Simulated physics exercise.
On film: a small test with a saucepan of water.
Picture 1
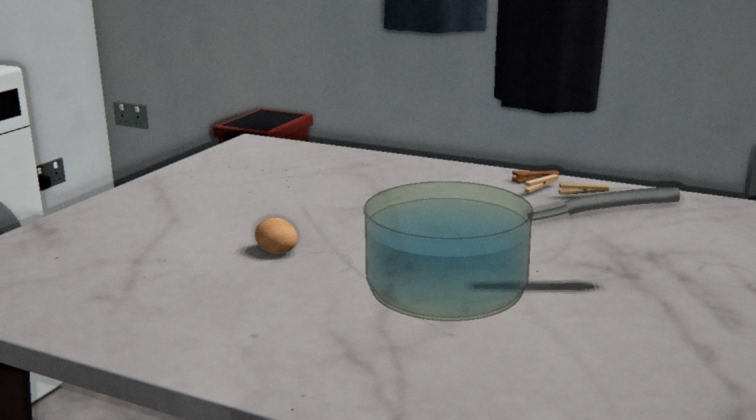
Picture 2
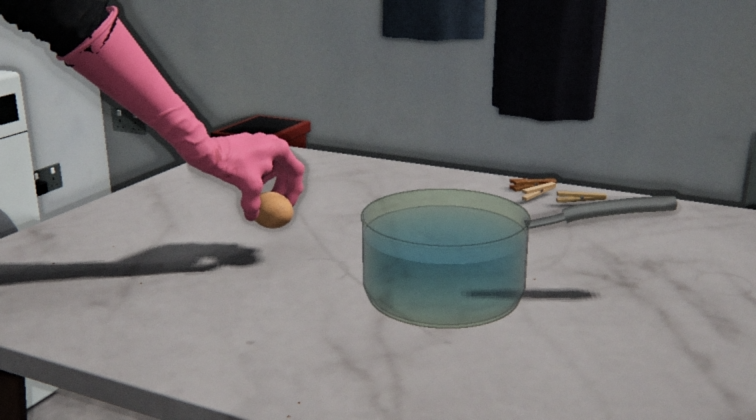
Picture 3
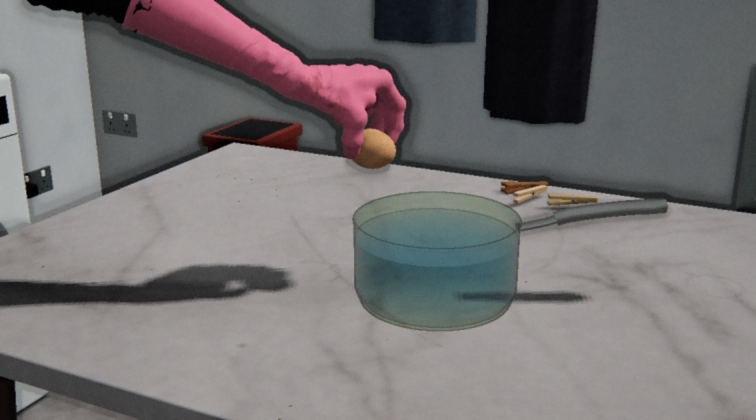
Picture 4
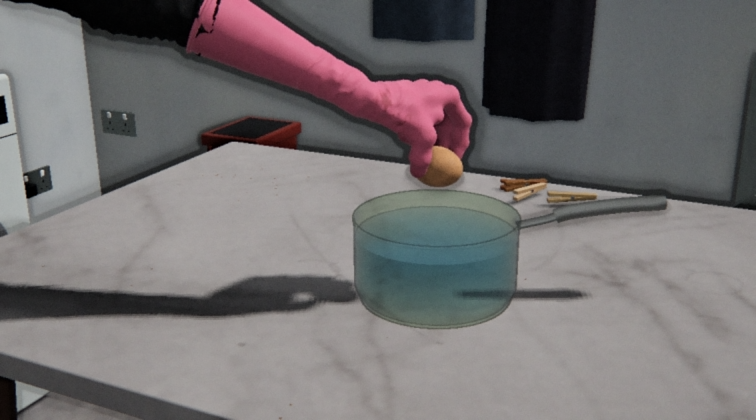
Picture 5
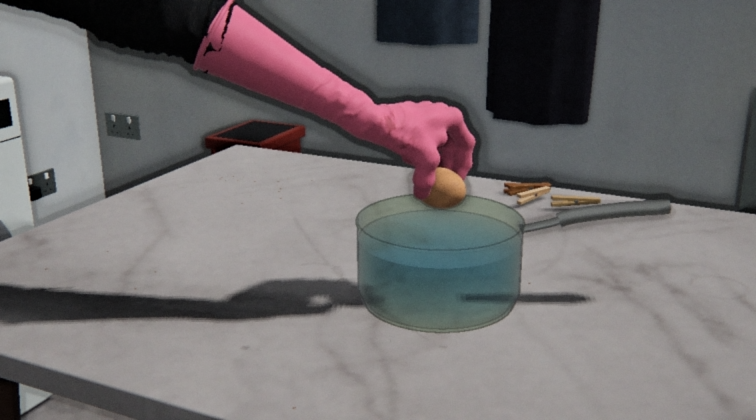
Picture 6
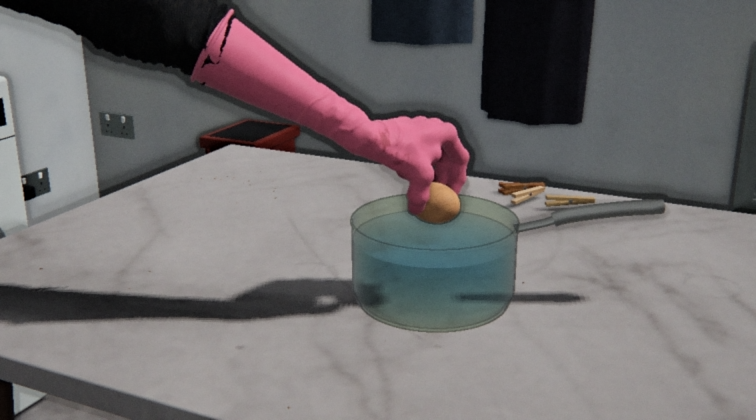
At first, a brown egg lies on a marble-patterned top, left of a clear saucepan of bluish water. A pink-gloved hand reaches in from the left, picks up the egg and carries it right, above the saucepan. The hand then lowers the egg until it is just over the water's surface.
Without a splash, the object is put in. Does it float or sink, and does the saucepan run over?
Object: Under; saucepan: No spill.
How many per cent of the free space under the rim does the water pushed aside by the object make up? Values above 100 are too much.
It comes out near 10 %.
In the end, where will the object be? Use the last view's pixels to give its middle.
The centre settles at roughly (433, 277) in the last view.
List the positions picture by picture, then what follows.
The egg lies on the top at (276, 236); saucepan (447, 246) about three quarters full, in the first picture.
A hand picks up the egg at (272, 210); saucepan about three quarters full, surface at (445, 233), in the second picture.
The egg is carried over at (371, 149); saucepan (436, 256) about three quarters full, in the third picture.
The egg is above the saucepan at (437, 167); saucepan about three quarters full, surface at (436, 234), in the fourth picture.
The egg comes down at (440, 188); saucepan (439, 258) about three quarters full, in the fifth picture.
The egg is just over the surface at (435, 203); saucepan about three quarters full, surface at (434, 237), in the sixth picture.
Next, the egg enters the water; the saucepan is about three quarters full.
After that, the egg goes on down; the saucepan is about three quarters full.
Finally, the egg has sunk; the saucepan is about three quarters full; the top is dry.
